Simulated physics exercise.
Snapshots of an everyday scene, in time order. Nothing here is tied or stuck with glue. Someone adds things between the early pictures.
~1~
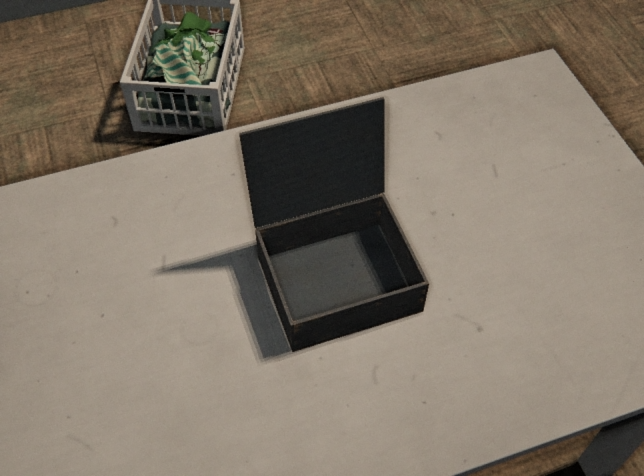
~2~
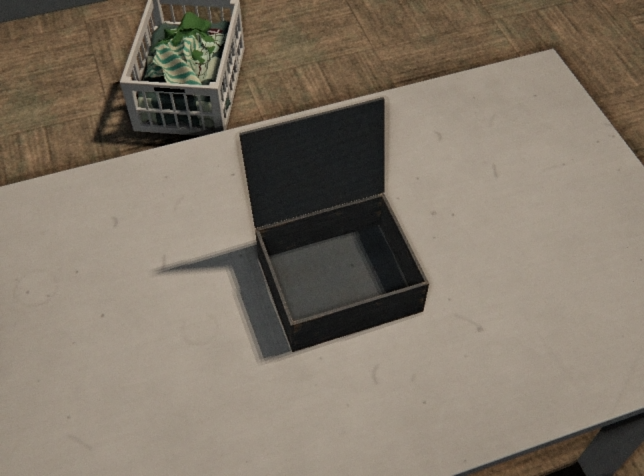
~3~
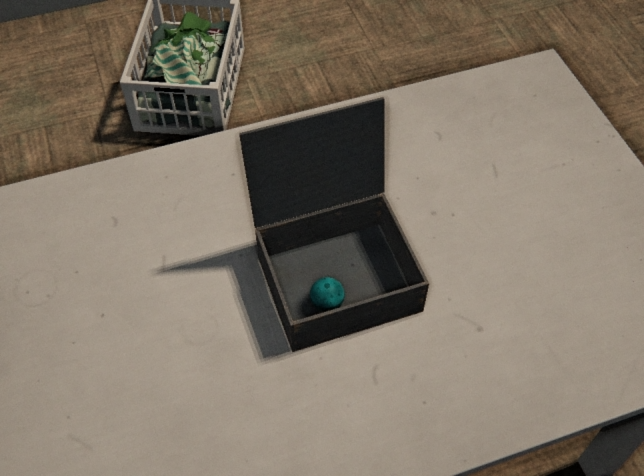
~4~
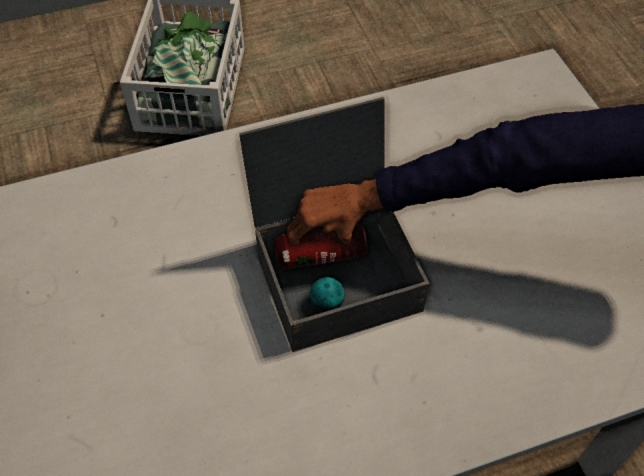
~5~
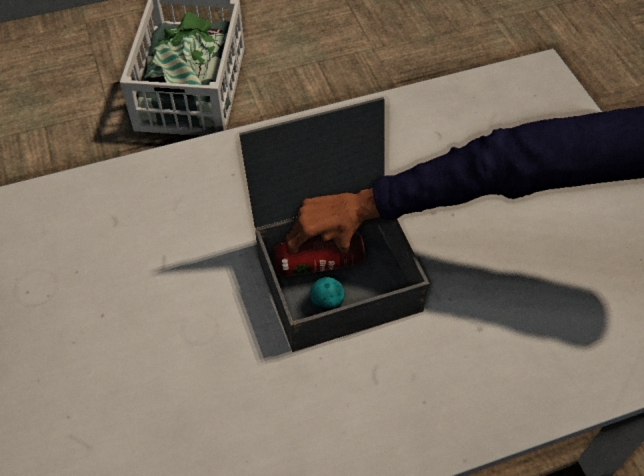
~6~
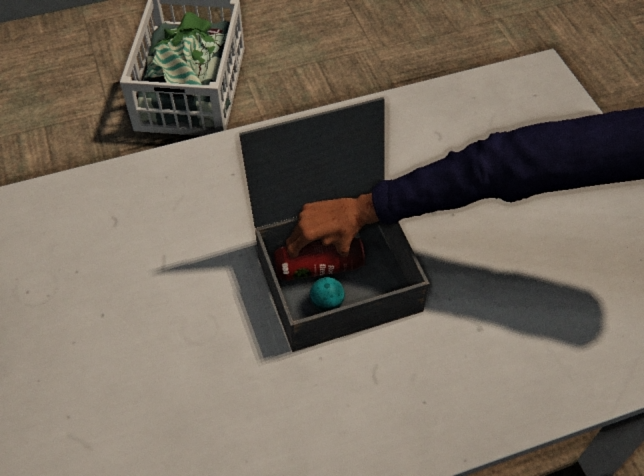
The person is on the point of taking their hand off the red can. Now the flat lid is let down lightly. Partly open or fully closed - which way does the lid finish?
Fully closed.
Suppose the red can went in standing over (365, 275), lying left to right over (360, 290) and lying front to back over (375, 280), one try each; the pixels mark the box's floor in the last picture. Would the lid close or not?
Case one, the lid is kept from closing; case two, it lies closed; case three, it lies closed.
Then, 1.30 s later than the last frame, lid 78° above the rim.
Then, 1.80 s later than the last frame, lid 44° above the rim.
Then, 2.10 s later than the last frame, lid 19° above the rim.
When it is over, lid shut; both as before. End places, in pixels of the last picture, red can near (319, 258).
